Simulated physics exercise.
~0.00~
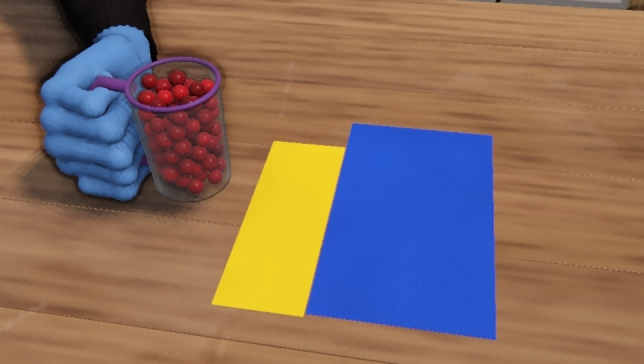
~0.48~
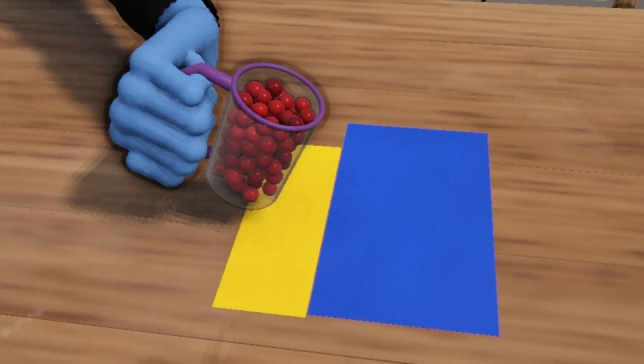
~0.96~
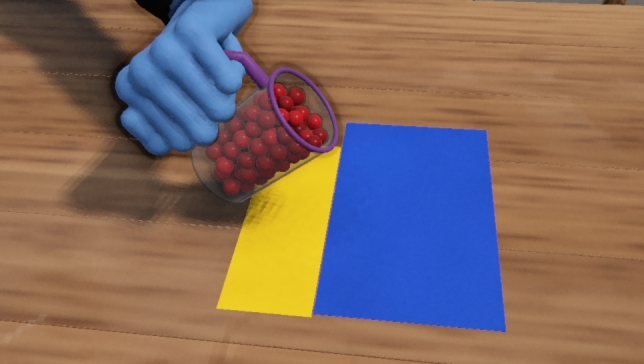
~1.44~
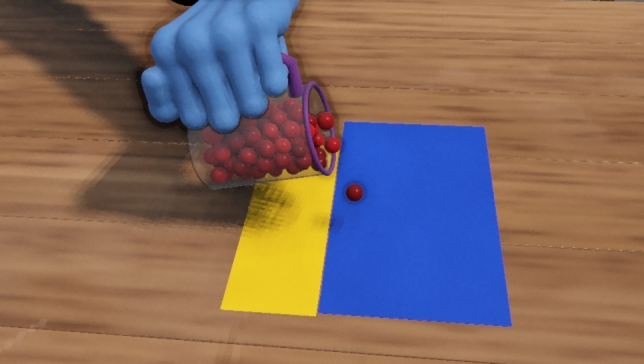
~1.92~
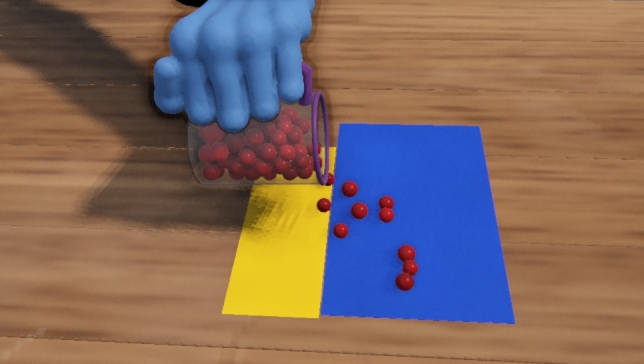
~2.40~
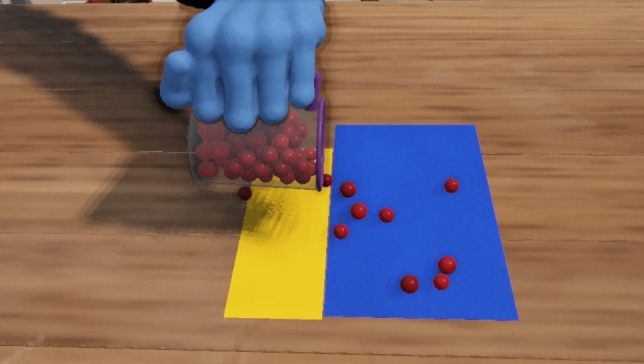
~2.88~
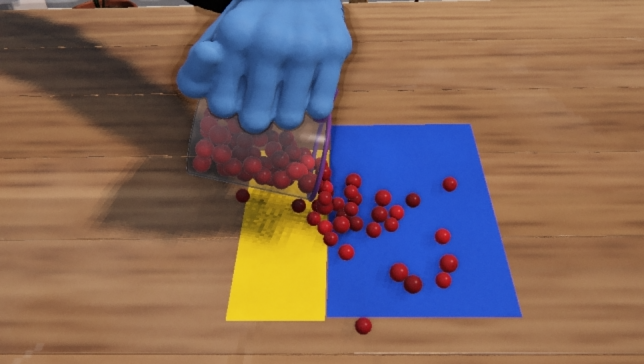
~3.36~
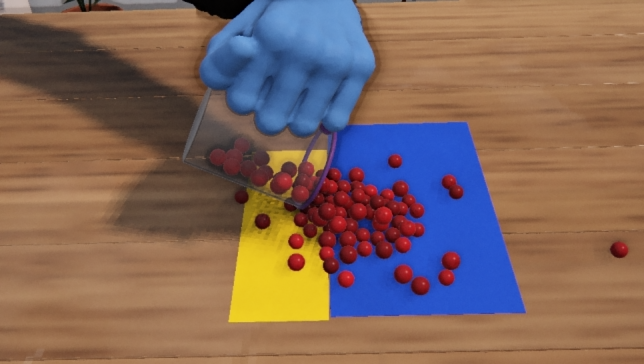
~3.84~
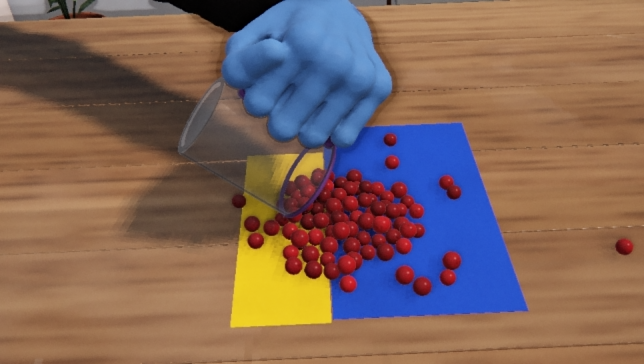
Blue-gloved hand tipping a clear cup of red cranberries, spilling them across yellow and blue mats, most landing on the blue.
